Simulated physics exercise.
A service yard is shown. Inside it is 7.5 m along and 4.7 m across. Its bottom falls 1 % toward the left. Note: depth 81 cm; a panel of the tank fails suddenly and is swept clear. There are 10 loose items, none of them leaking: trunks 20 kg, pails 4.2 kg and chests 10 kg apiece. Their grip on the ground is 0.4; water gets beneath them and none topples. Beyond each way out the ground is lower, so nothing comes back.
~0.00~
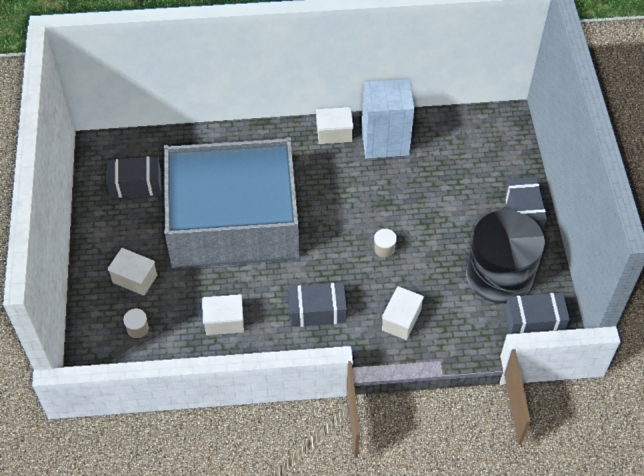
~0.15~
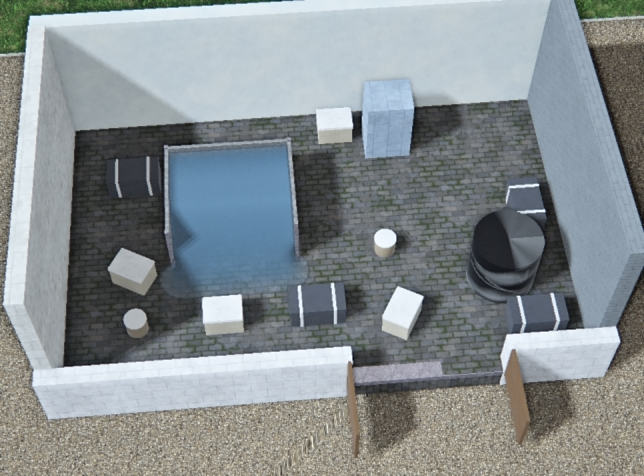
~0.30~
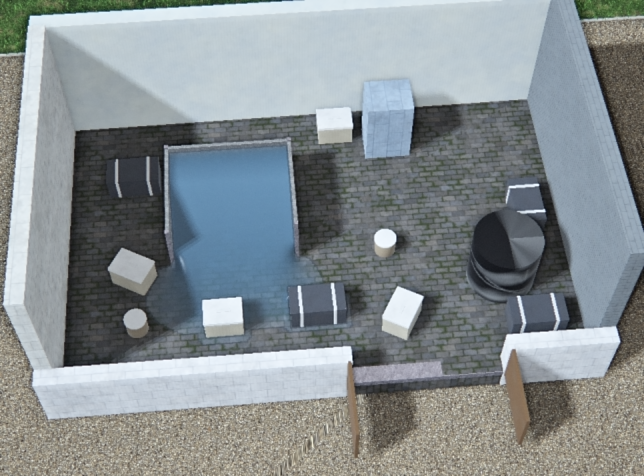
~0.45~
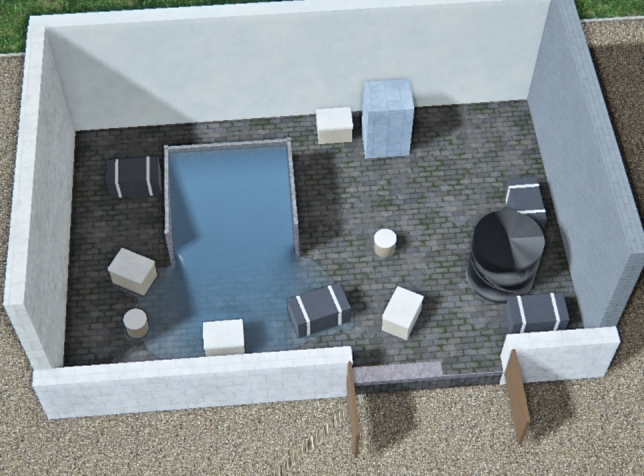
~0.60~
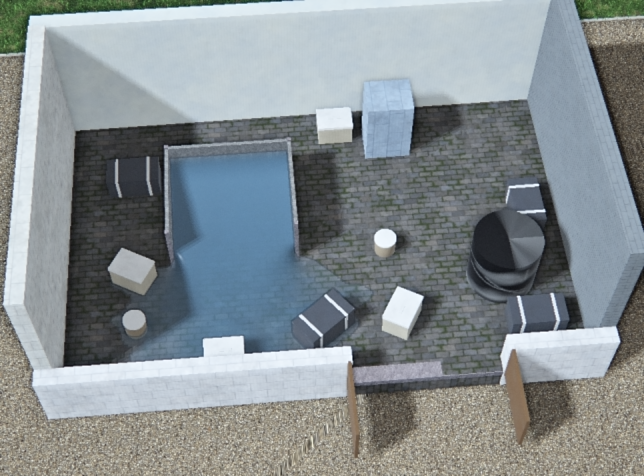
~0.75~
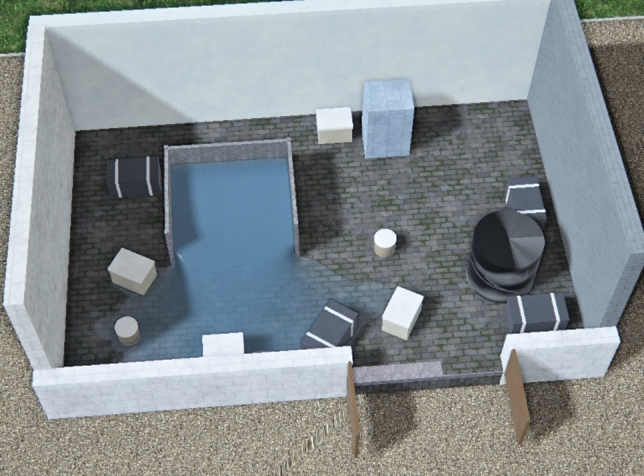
In the video, the near side of a raised water tank in a walled yard gives way and water spreads across the paving, pushing a white box to the front wall, then turning a dark striped trunk toward the gateway.
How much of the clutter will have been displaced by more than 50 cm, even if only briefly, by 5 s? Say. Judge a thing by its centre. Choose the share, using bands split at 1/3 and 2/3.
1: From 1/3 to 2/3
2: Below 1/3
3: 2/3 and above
3, 2/3 and above.
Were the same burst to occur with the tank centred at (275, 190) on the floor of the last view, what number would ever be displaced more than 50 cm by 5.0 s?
So the tally would be 7.
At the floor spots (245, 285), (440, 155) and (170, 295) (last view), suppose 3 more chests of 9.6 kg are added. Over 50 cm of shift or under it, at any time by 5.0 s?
Each in turn ends up beyond the limit, within the limit, beyond the limit.
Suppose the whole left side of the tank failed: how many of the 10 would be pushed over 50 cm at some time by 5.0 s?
Then the count would be 6.
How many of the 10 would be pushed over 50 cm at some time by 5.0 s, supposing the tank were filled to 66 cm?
It would come to 6 of them.
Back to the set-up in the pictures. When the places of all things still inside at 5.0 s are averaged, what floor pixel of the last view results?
Around (350, 232).
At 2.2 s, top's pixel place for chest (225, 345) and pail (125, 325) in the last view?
(153, 342) and (108, 264), roughly.
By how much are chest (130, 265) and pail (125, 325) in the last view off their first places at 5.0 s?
Going in order, that's 80 cm for one and 300 cm for the other.
After 1.1 s 3 of 10 are over 50 cm from their spots; 1 afloat.
After 2.2 s 4 of 10 are over 50 cm from their spots; 3 afloat.
After 3.5 s 6 of 10 are over 50 cm from their spots; 5 afloat.
After 5.0 s 8 of 10 are over 50 cm from their spots, and 8 have been at some point; 4 afloat.
